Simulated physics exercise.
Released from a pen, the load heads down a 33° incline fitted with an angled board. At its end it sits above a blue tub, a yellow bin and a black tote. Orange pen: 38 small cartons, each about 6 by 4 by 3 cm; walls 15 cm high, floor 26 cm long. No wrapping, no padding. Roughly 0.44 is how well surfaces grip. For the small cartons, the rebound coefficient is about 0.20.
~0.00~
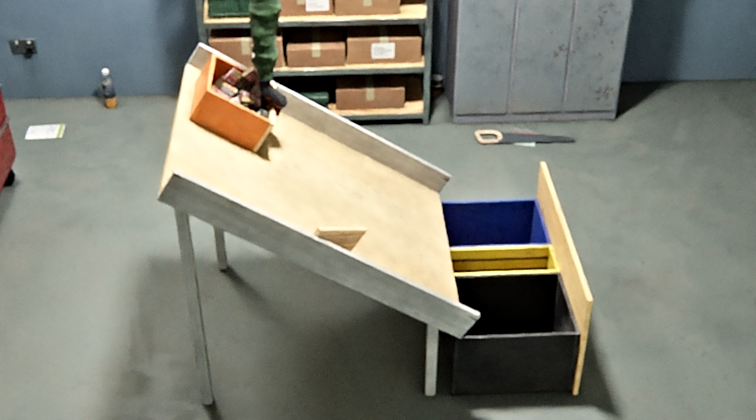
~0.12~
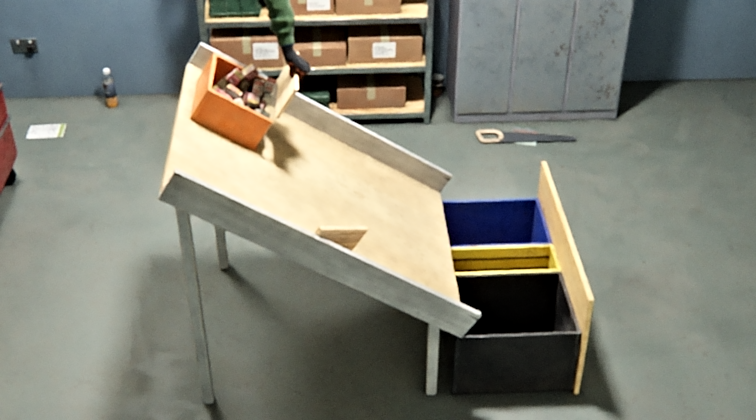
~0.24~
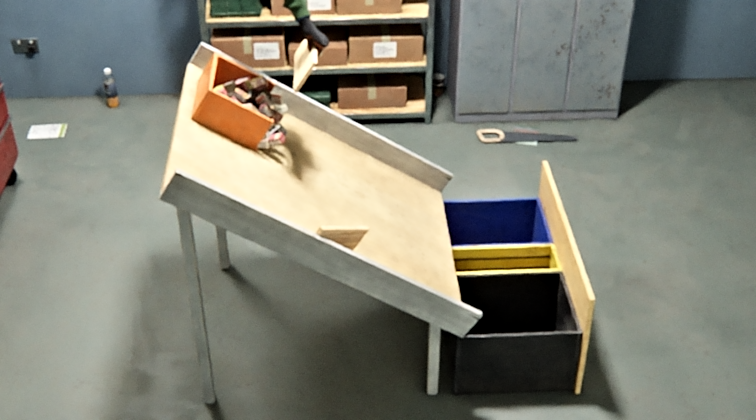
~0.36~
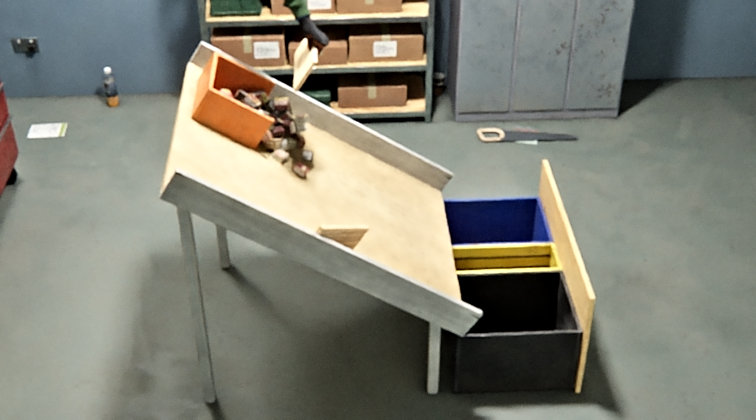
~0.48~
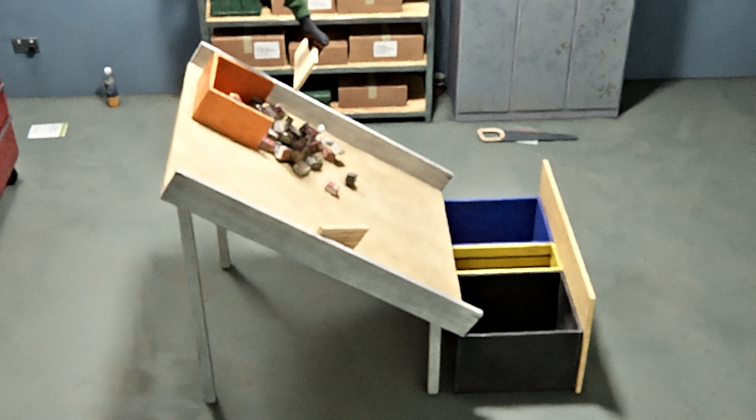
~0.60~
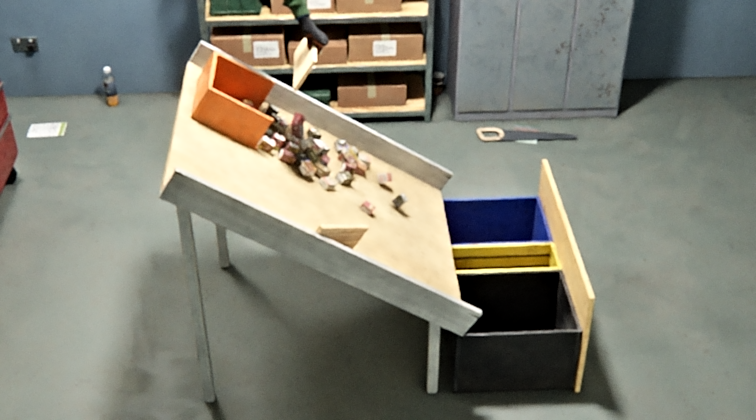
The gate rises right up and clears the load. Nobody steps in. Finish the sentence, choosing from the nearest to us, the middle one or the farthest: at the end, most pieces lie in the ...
Most pieces lie in the one farthest back.
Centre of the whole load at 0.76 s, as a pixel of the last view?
Somewhere around pixel (352, 172) in the last view.
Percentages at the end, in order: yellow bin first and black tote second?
Shares, in order: About 20 percent and 5 percent.
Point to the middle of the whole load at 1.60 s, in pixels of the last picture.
Near (519, 274).
After 0.76 s, 36 on the slope and 2 in the air.
After 0.96 s, 9 in the blue tub, 1 in the yellow bin, 27 on the slope and 1 in the air.
After 1.24 s, 21 in the blue tub, 6 in the yellow bin, 1 in the black tote, 6 on the slope and 4 in the air.
Final count (at 1.60 s), 29 in the blue tub, 8 in the yellow bin and 1 in the black tote.
